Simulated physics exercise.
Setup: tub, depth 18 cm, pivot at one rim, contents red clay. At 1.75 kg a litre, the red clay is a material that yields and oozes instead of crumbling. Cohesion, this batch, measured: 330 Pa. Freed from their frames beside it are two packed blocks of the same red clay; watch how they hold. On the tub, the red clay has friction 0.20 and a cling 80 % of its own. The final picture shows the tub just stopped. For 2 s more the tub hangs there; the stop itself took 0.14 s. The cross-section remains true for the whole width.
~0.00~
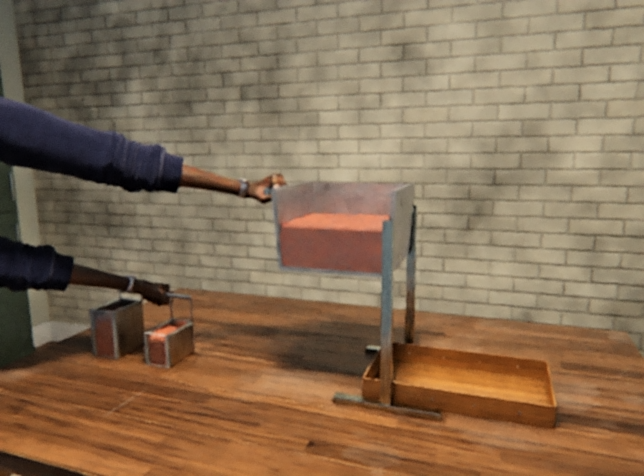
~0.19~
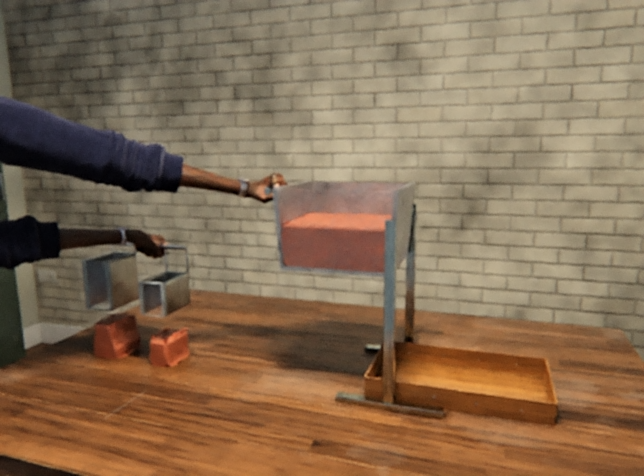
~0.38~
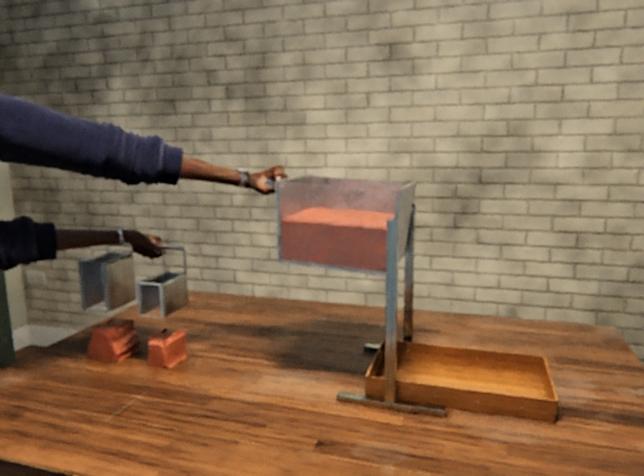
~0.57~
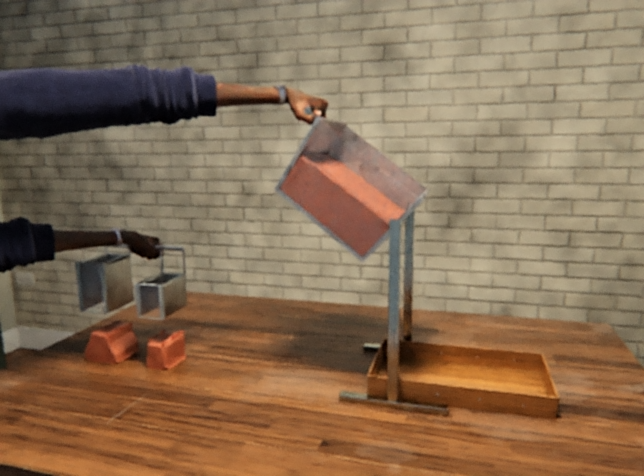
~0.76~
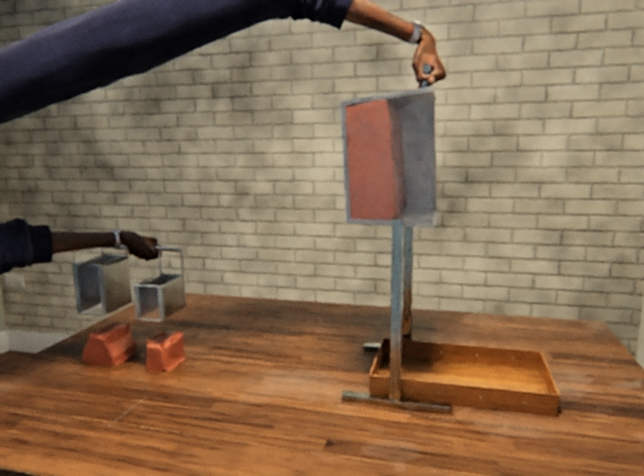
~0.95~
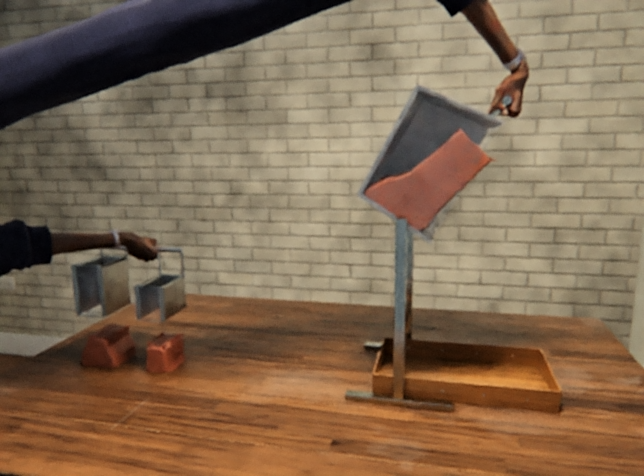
One hand lifts two small metal moulds off two blocks of red clay on a wooden table, and the larger block sags slightly. The other hand then swings a clear-sided tub of red clay up and over its stand to the right, the clay slumping inside above a shallow wooden tray.
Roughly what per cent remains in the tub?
About 0 %.
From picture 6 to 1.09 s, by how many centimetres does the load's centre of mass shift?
Shift: Roughly 20 cm.
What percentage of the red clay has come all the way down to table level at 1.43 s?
About 95 per cent.
By 1.09 s, the tub is at 119 degrees and holds 22 %.
By 1.26 s, the tub is at 119 degrees and holds 0 %.
By 1.43 s, the tub is at 119 degrees and holds 0 %.
By 1.60 s, the tub is at 119 degrees and holds 0 %.
By 2.95 s, at the end, the tub is at 119 degrees and holds 0 %.
